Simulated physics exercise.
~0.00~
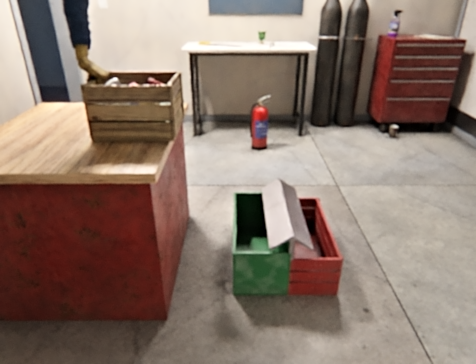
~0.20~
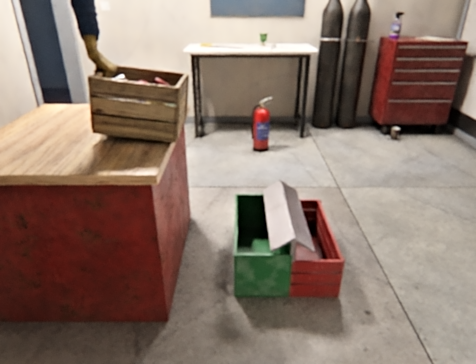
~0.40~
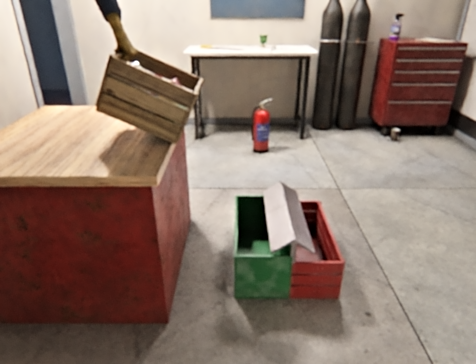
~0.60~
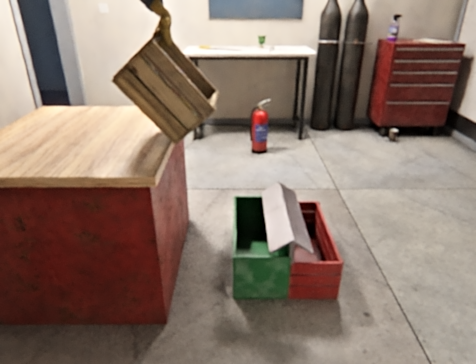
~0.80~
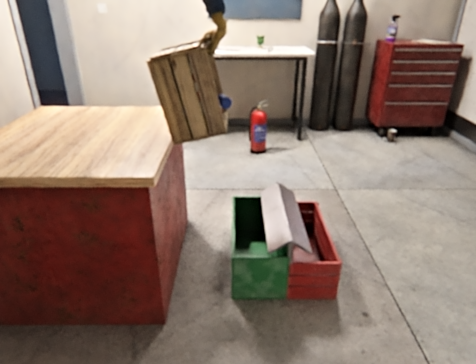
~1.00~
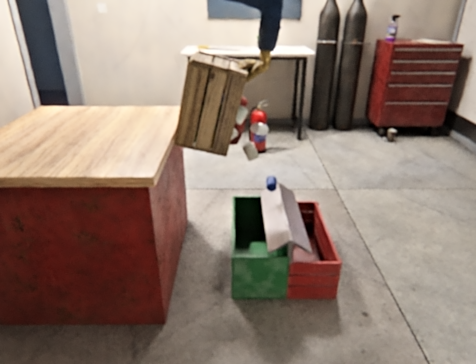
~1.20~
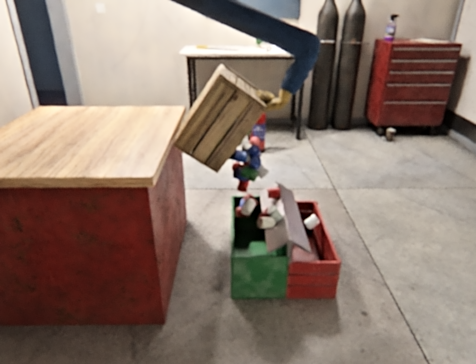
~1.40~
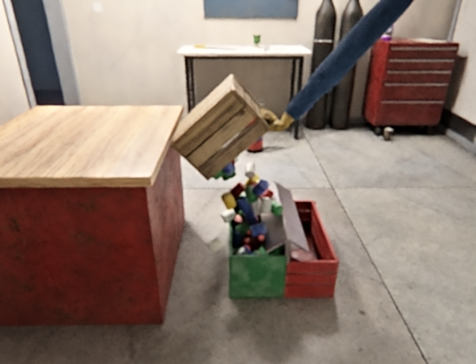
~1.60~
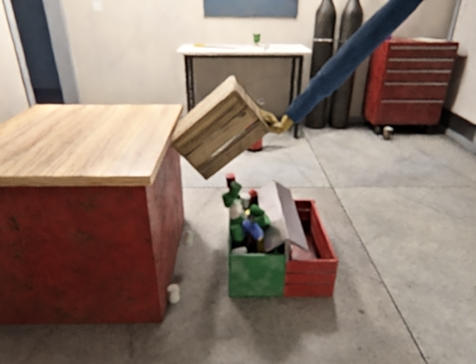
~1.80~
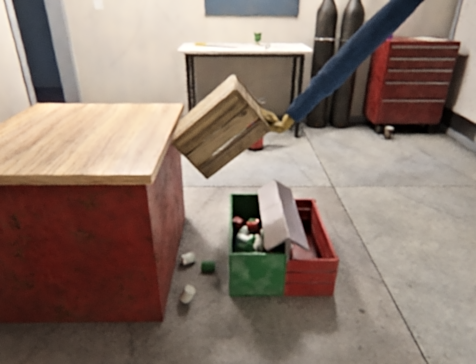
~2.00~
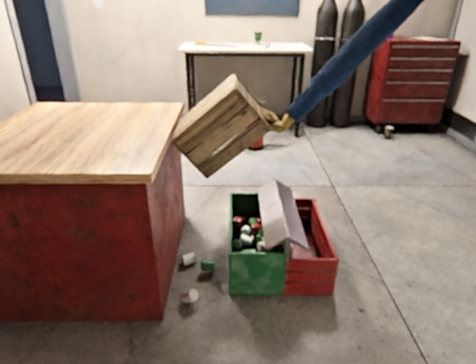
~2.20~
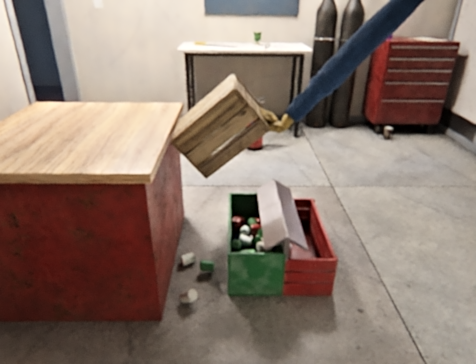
In a workshop, a gloved hand tipped a wooden crate off the end of a bench, spilling small colourful jars mostly into the green box beside a red one, while three landed on the floor and the crate stayed tilted above.
